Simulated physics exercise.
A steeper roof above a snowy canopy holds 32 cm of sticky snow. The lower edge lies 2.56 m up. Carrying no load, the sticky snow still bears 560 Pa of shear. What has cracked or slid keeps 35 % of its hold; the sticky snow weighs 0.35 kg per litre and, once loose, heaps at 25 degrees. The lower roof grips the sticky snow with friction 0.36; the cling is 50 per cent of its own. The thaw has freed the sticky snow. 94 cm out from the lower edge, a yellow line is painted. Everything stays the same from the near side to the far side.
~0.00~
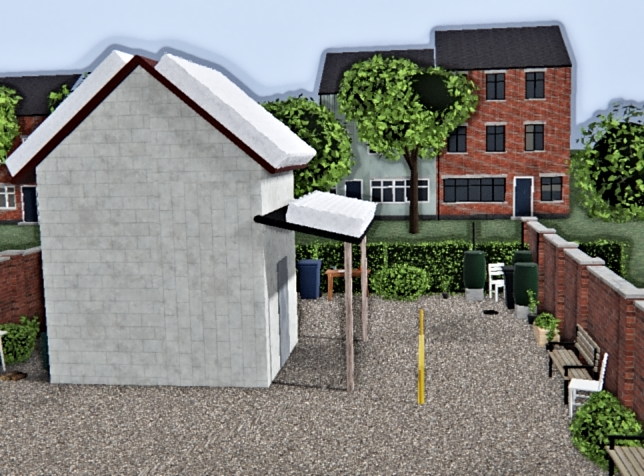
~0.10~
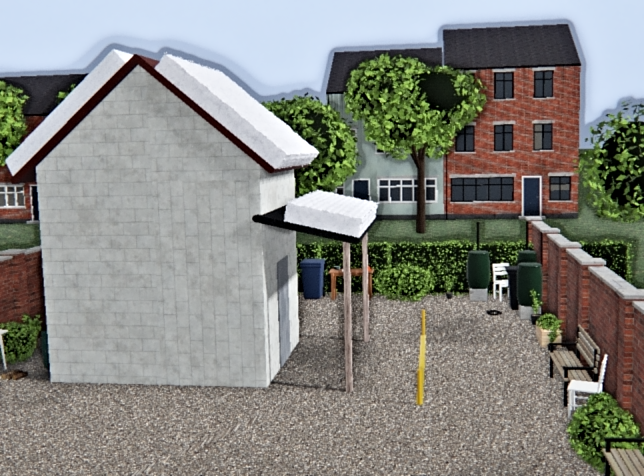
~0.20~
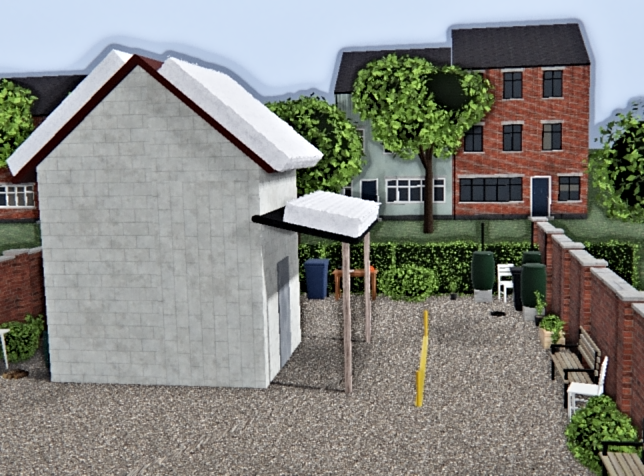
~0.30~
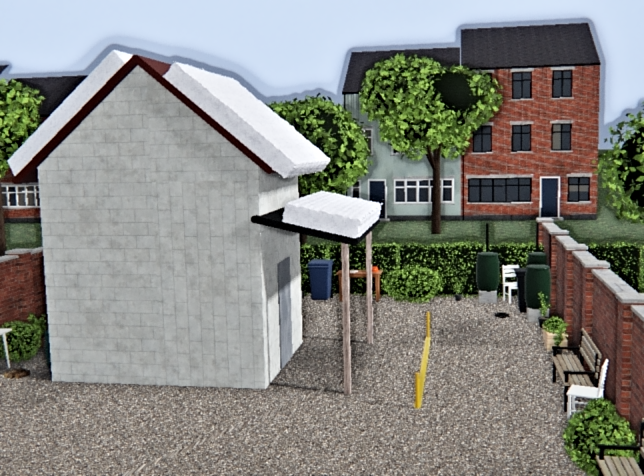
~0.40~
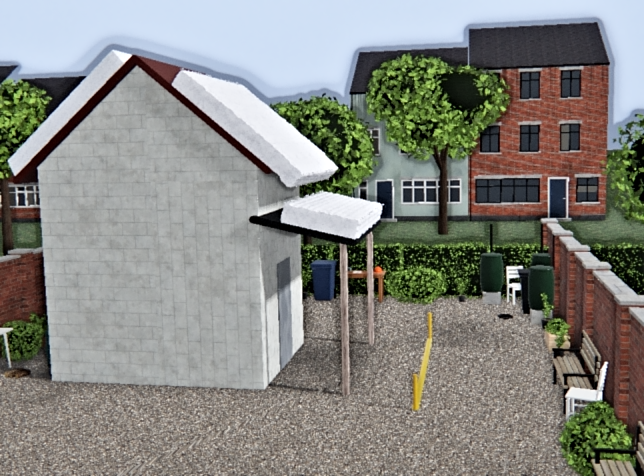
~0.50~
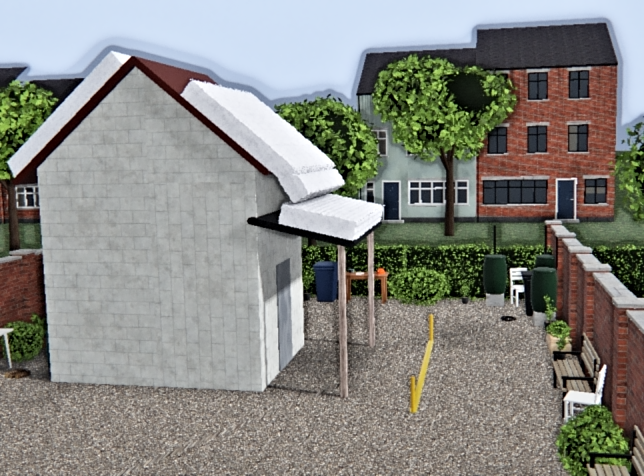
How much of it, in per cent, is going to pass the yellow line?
I would say 65 percent.
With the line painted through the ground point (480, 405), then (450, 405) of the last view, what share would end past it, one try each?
First try around 40 % past the line, second around 50 %.
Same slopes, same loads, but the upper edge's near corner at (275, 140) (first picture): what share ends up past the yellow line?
70 per cent or so.
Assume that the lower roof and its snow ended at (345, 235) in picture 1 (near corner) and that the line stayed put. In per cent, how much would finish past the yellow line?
It would come to roughly 65 percent.
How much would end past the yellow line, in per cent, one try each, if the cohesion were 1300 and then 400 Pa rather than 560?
In that order: 50 %, 65 %.
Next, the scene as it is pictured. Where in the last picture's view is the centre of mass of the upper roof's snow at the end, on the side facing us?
Somewhere about (486, 372), I'd say.
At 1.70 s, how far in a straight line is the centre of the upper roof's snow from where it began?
I'd put it near 4.8 m.
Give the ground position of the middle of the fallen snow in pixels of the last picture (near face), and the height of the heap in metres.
It sits close to (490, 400), some 0.3 m high.
After 1.05 s, none is below the lower edge and 0 % is past the line.
After 1.70 s, 68 % is below the lower edge and 57 % is past the line.
After 2.35 s, 77 % is below the lower edge and 65 % is past the line.
After 3.00 s, 77 % is below the lower edge and 65 % is past the line.
After 3.10 s, 77 % is below the lower edge and 65 % is past the line.
